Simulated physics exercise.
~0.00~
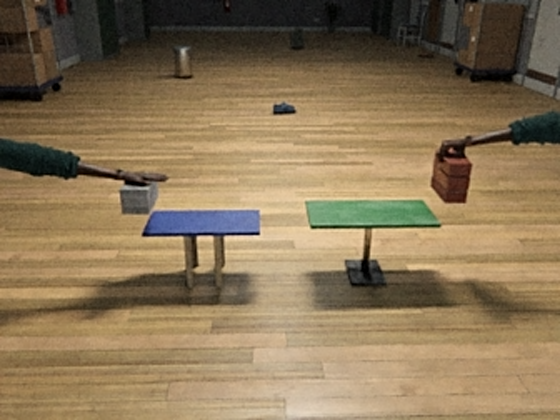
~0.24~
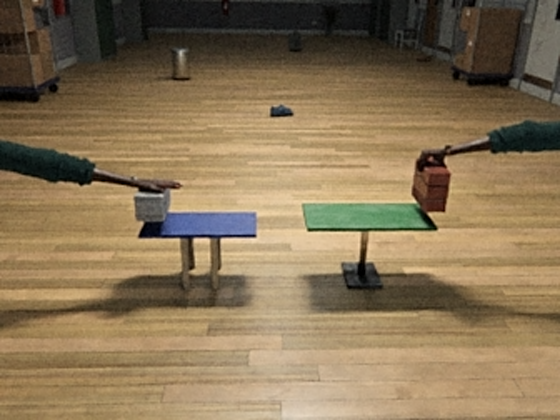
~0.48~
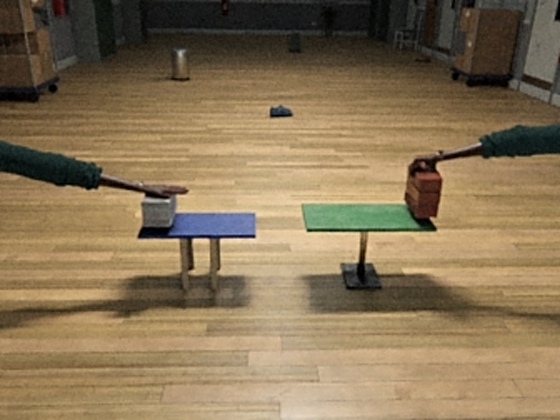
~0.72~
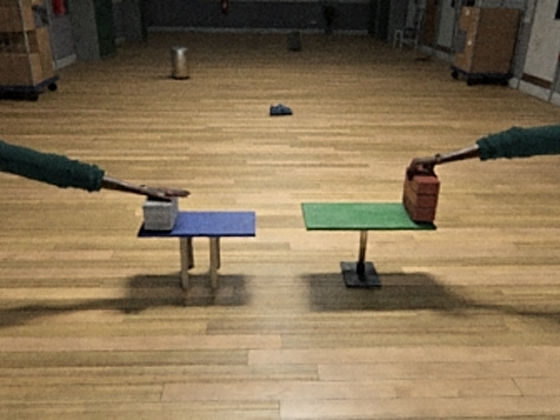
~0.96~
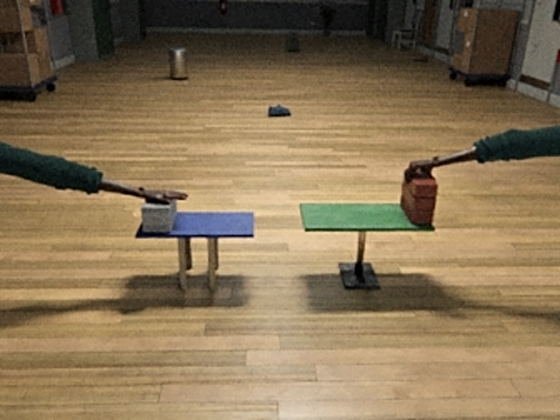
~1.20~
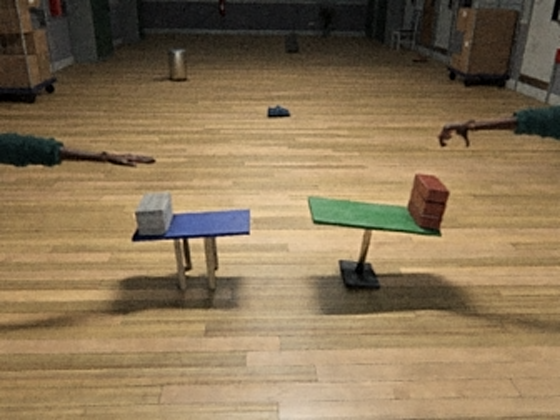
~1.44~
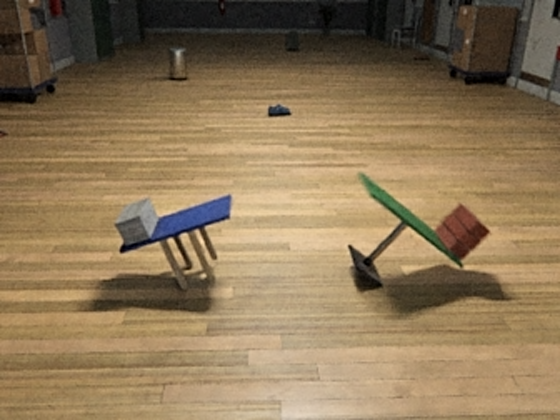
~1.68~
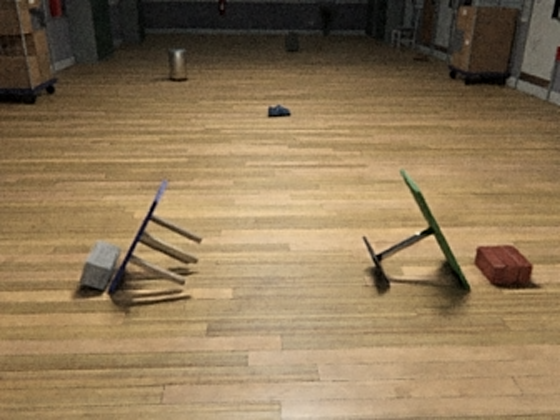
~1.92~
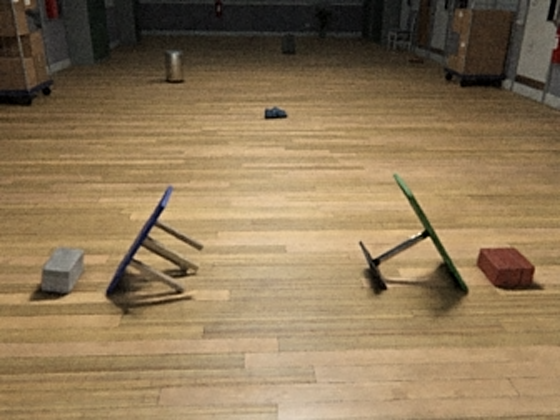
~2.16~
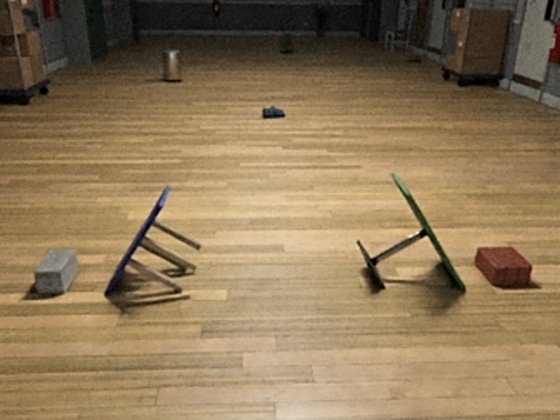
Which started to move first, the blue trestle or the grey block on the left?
The grey block moved first, as a hand was bringing it over to the blue trestle. The trestle only started to move later, when it tipped over after the hand had let go.
